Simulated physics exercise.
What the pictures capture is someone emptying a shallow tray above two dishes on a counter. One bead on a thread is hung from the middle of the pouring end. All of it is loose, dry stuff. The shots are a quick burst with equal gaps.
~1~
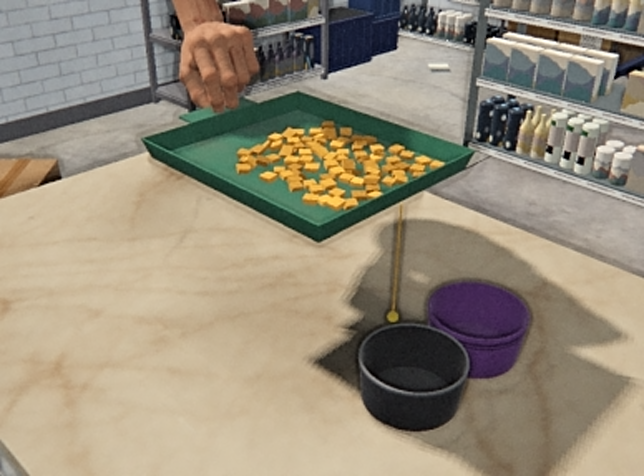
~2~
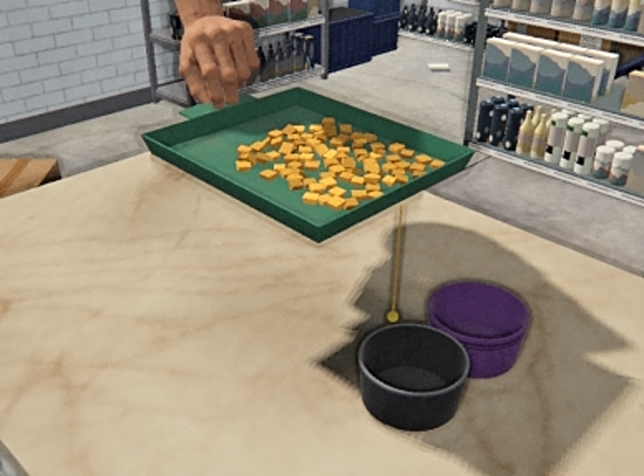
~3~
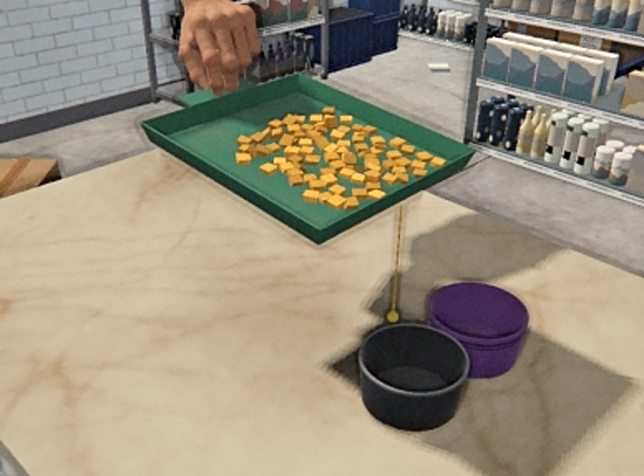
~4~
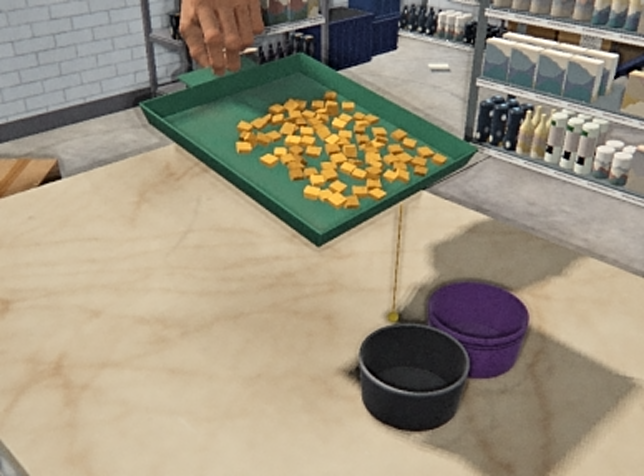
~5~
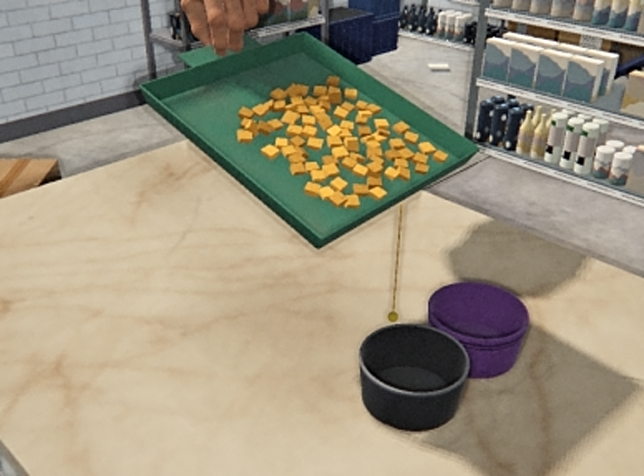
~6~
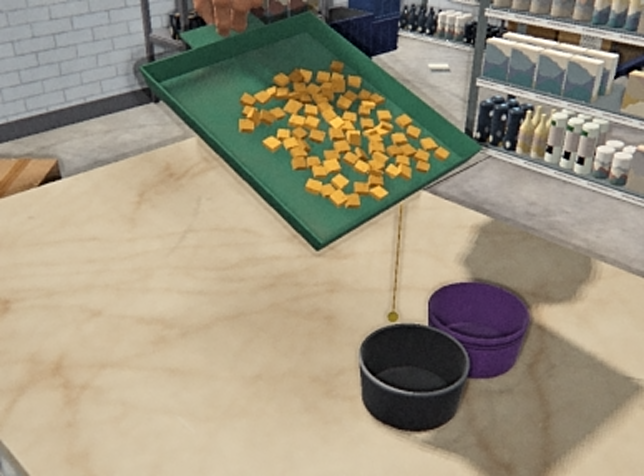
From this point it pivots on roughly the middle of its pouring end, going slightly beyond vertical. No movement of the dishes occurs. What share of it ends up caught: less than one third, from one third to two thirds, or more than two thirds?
From one third to two thirds.
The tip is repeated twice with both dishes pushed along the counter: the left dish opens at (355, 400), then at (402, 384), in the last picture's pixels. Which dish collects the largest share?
Try one: The leftmost one; try two: The leftmost one.
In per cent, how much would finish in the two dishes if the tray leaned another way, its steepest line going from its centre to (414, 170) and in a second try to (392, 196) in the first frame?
Respectively 50 and 80 in a hundred.
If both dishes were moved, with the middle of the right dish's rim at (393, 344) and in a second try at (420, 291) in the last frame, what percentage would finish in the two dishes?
Trial 1 70%, trial 2 0%.
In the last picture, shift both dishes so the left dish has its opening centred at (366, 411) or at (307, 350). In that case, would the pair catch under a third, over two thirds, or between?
For the first spot it's more than two thirds, and for the next one it's less than a third.
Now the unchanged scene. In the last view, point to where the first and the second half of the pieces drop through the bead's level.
The opening half passes (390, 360), the closing half (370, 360).
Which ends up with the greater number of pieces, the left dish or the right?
Result - fuller dish: Left-side dish.
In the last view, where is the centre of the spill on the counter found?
It's centred at about (351, 454).
Shortly afterwards, tray tipped steeply; the whole lot on the tray.
Next, tray tipped past a quarter turn; near a quarter on the tray; a little in the left dish; a little outside both; near half in the air.
Some moments later, tray tipped past a quarter turn; near half in the left dish; only a few in the right dish; near half outside both.
In the end, tray tipped past a quarter turn; near half in the left dish; only a few in the right dish; near half outside both.
